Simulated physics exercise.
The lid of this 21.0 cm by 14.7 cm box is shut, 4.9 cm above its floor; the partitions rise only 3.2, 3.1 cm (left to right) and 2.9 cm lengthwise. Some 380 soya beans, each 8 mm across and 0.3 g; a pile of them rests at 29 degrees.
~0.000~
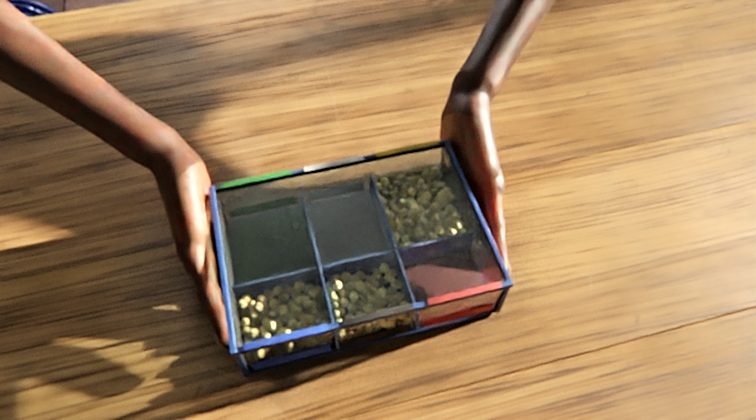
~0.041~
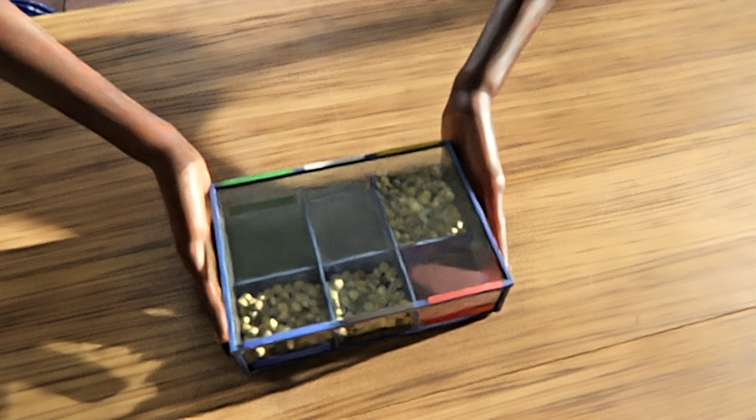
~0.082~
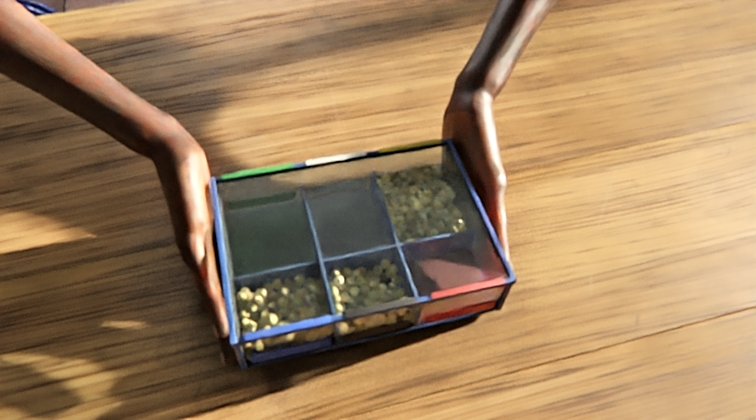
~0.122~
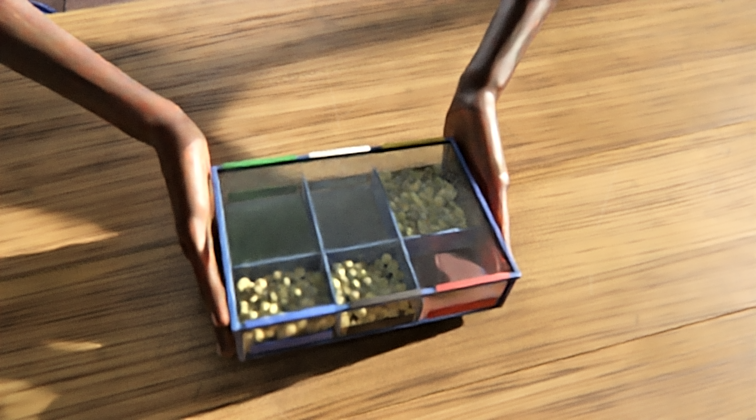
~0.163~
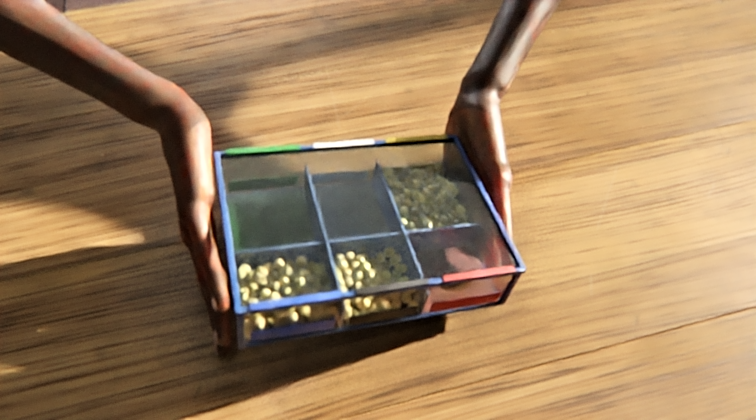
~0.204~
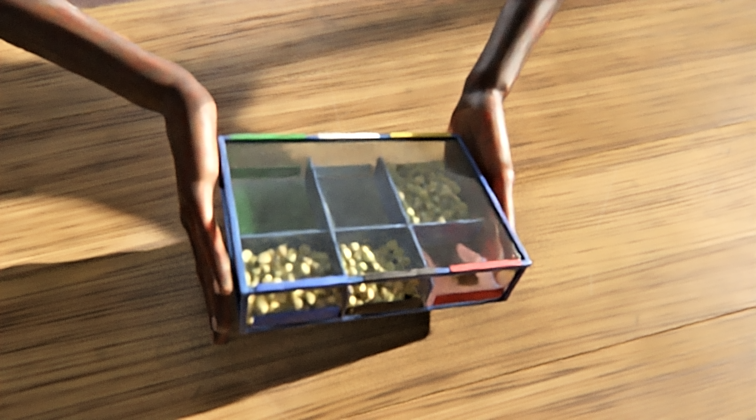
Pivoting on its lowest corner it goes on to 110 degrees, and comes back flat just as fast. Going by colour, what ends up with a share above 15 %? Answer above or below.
Red compartment: Below; blue compartment: Below; green compartment: Below; yellow compartment: Above; white compartment: Below; black compartment: Below.
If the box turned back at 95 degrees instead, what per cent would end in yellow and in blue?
In that case yellow 70, blue 10.
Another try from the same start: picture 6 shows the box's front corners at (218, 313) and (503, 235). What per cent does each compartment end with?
Red 0, blue 5, green 40, yellow 40, white 15, black 0.
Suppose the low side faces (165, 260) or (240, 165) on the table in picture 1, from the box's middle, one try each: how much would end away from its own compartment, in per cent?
About 40 and 50 per cent.
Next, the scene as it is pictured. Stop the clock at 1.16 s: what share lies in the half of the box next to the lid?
About 60 per cent.
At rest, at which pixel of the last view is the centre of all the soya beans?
At about (428, 213).
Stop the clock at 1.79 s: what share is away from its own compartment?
Some 45 per cent.
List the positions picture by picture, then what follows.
The first frame shows box tilt 0 degrees, front corners at (236, 349) and (507, 282); blue 30 %, yellow 50 %, black 20 %.
The second frame shows box tilt 1 degrees, front corners at (236, 346) and (507, 281).
The third frame shows box tilt 3 degrees, front corners at (236, 339) and (510, 279).
The fourth frame shows box tilt 7 degrees, front corners at (238, 326) and (514, 274), lowest corner right back.
The fifth frame shows box tilt 11 degrees, front corners at (241, 309) and (519, 268), lowest corner right back.
The sixth frame shows box tilt 15 degrees, front corners at (247, 289) and (524, 262), lowest corner right back; blue 30 %, yellow 50 %, black 20 %. The box's pace is about 105 degrees a second.
After 1.16 s, tilt 110 degrees; red 5 %, blue 15 %, yellow 60 %, white 5 %, black 15 %.
After 1.79 s, tilt 50 degrees; red 10 %, blue 5 %, yellow 80 %, black 5 %.
After 2.47 s, tilt 0 degrees; red 10 %, blue 5 %, yellow 80 %, black 5 %.
At rest (2.9 s), red 10 %, blue 5 %, green 0 %, yellow 80 %, white 0 %, black 5 %.
